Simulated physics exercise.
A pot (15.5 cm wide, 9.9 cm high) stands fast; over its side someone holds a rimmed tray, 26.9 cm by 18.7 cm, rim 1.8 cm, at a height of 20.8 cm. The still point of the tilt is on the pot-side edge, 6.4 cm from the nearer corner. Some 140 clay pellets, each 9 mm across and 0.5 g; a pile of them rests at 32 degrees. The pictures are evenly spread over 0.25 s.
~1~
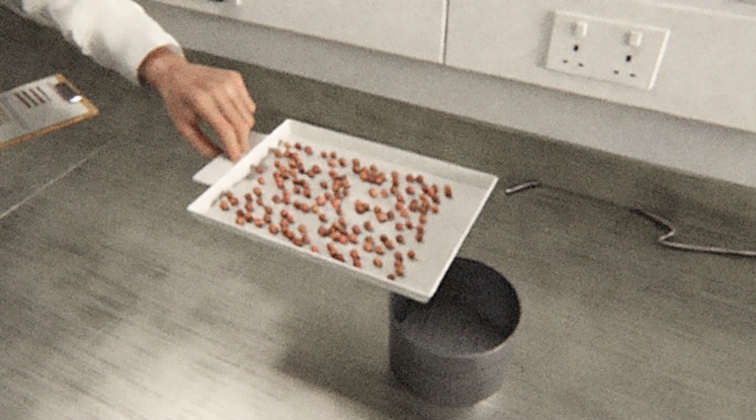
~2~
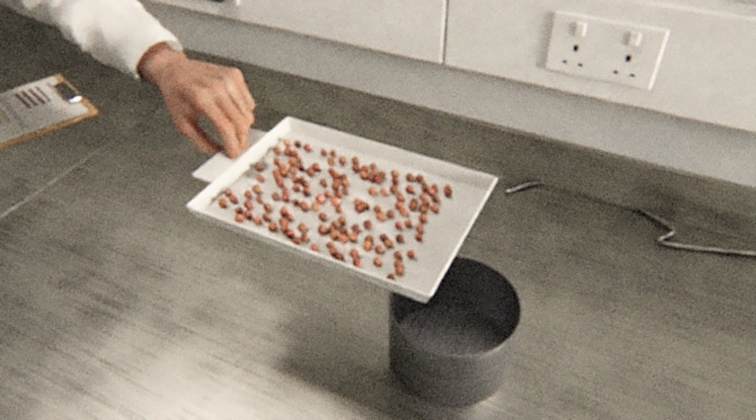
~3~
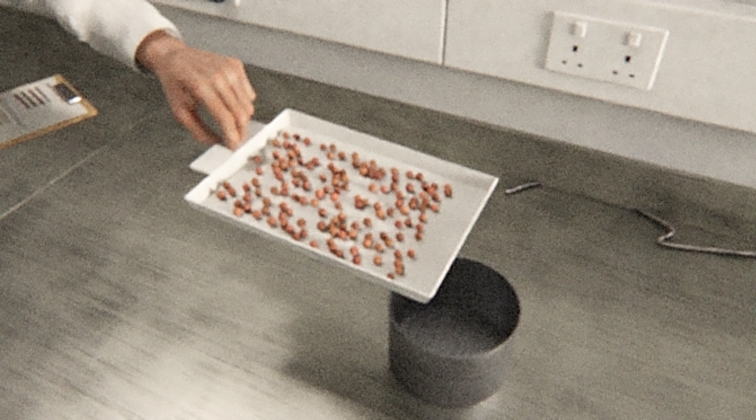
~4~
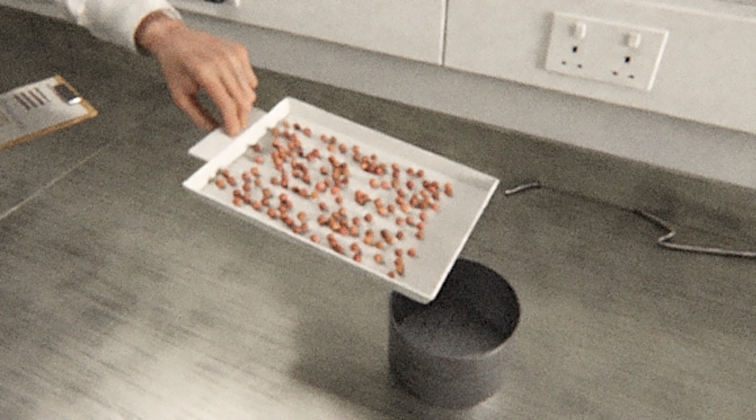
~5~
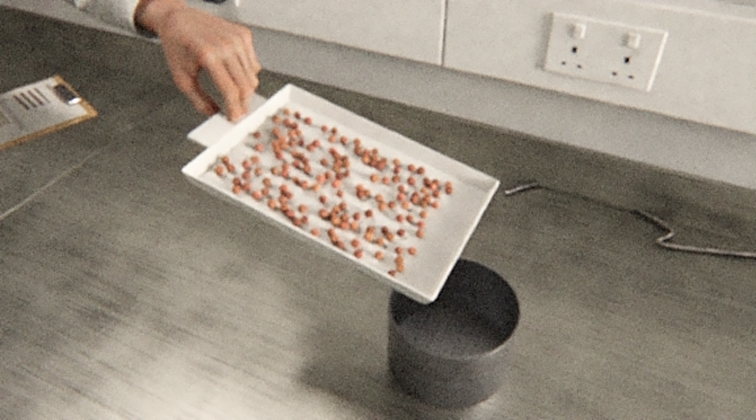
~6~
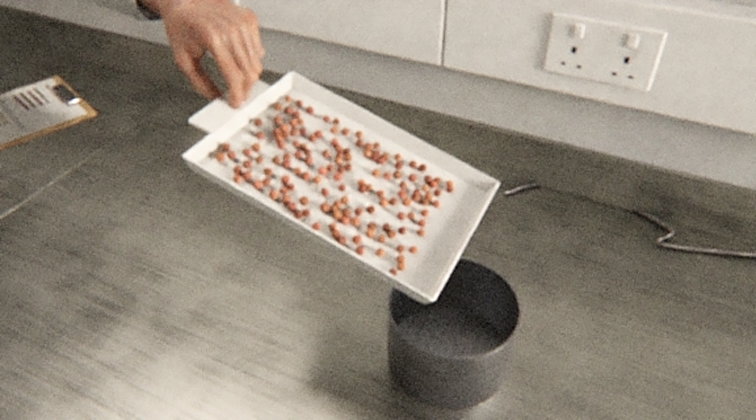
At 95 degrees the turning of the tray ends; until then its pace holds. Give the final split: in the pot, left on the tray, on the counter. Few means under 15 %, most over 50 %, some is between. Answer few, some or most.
Pot most, tray few, counter some.
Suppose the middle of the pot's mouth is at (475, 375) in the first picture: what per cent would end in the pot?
About 45 per cent.
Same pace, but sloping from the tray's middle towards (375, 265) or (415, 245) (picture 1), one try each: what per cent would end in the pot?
Some 0 and 20 per cent.
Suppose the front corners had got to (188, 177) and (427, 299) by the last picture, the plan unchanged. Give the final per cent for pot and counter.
Pot 0, counter 100.
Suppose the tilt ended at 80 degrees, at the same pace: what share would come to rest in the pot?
In that case some 10 per cent.
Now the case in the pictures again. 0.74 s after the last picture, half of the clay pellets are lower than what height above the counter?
About 22 cm.
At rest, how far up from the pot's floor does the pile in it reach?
Some 2.0 cm.
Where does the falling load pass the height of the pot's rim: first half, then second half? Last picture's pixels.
First near (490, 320), later near (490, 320).
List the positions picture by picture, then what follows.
The first picture shows tray tilt 0 degrees, front corners at (195, 207) and (427, 289); middle of the pieces at (335, 202); pot at (455, 302).
The second picture shows tray tilt 1 degrees, front corners at (194, 204) and (427, 289); middle of the pieces at (334, 201).
The third picture shows tray tilt 4 degrees, front corners at (193, 196) and (427, 290), lowest corner right back; middle of the pieces at (334, 197).
The fourth picture shows tray tilt 8 degrees, front corners at (191, 183) and (429, 291), lowest corner right back; middle of the pieces at (335, 191).
The fifth picture shows tray tilt 12 degrees, front corners at (191, 169) and (430, 292), lowest corner right back; middle of the pieces at (336, 184).
The sixth picture shows tray tilt 16 degrees, front corners at (192, 155) and (431, 293), lowest corner right back; middle of the pieces at (338, 177); pot at (454, 303).
Then, 0.44 s after the last picture, tilt 54 degrees; the tray holds 100 %, the pot 0 %.
Then, 0.74 s after the last picture, tilt 79 degrees; the tray holds 75 %, the pot 5 %.
Then, 1.13 s after the last picture, tilt 95 degrees; the tray holds 10 %, the pot 35 %.
In the end, pot 60 %, tray 0 %, counter 40 %.
